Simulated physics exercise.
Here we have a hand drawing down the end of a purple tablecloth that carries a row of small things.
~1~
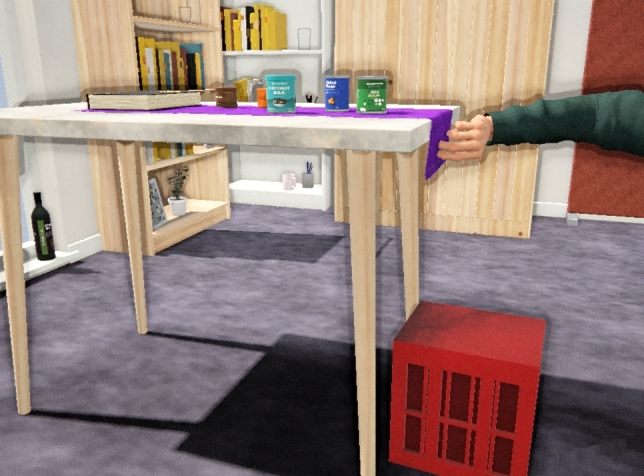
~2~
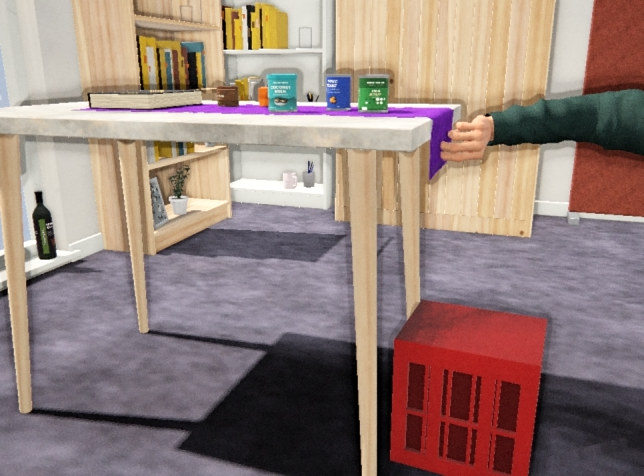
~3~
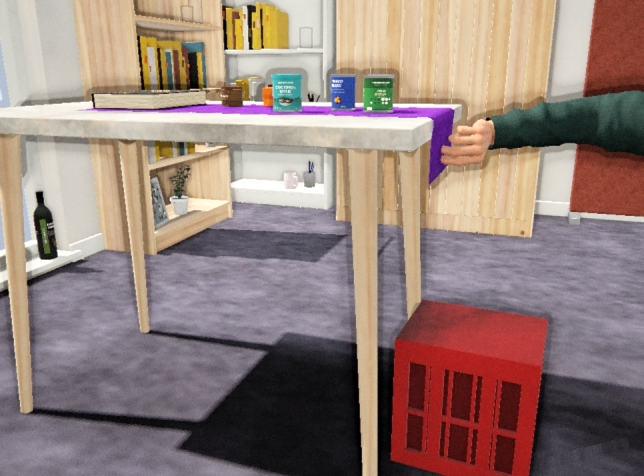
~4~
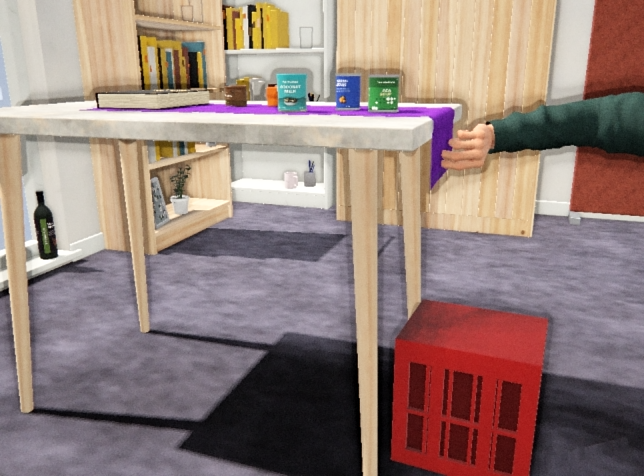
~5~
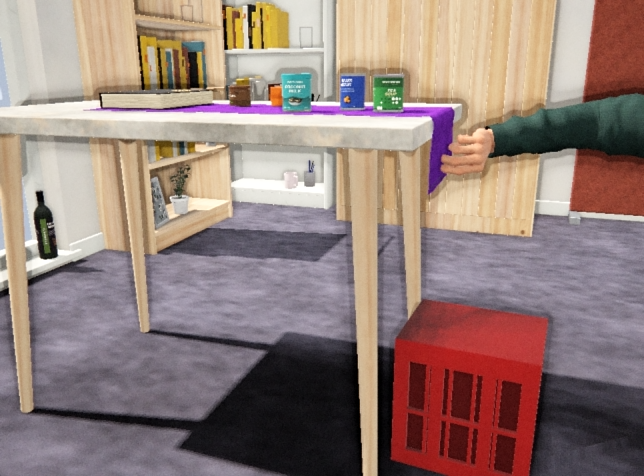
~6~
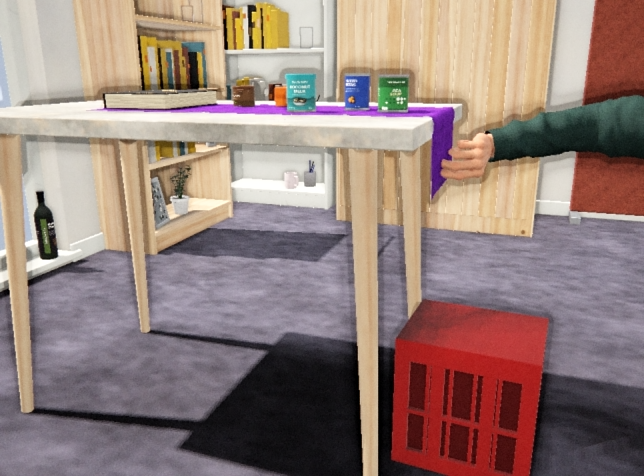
At first, a hand at the right grips the hanging end of a purple cloth on a pale table, above a red crate. The hand draws the cloth slightly downward, and the green, blue and turquoise cans, with the small orange and brown objects, slide a little to the right together.
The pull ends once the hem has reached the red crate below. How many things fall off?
The count of fallen things is three.
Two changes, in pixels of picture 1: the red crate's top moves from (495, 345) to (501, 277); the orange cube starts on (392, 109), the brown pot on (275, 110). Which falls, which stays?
The orange cube comes down, the brown pot remains up.
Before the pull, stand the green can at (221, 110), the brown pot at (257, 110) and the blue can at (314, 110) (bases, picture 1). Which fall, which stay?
The green can keeps its place on top, the brown pot keeps its place on top, the blue can comes down.
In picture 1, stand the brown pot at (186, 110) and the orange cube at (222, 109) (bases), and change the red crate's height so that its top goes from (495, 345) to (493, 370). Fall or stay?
The brown pot holds on; the orange cube remains up.
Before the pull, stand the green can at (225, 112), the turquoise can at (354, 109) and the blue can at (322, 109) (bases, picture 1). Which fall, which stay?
The green can does not fall, the turquoise can goes over, the blue can tumbles off.
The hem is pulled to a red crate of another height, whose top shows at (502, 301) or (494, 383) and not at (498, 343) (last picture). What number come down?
The count: 2 and 4.
Soon after, hem near (440, 245); green can gone.
After that, hem near (439, 297); green can and blue can gone.
In the end, hem on the crate; green can, blue can and turquoise can gone. It carries off three.
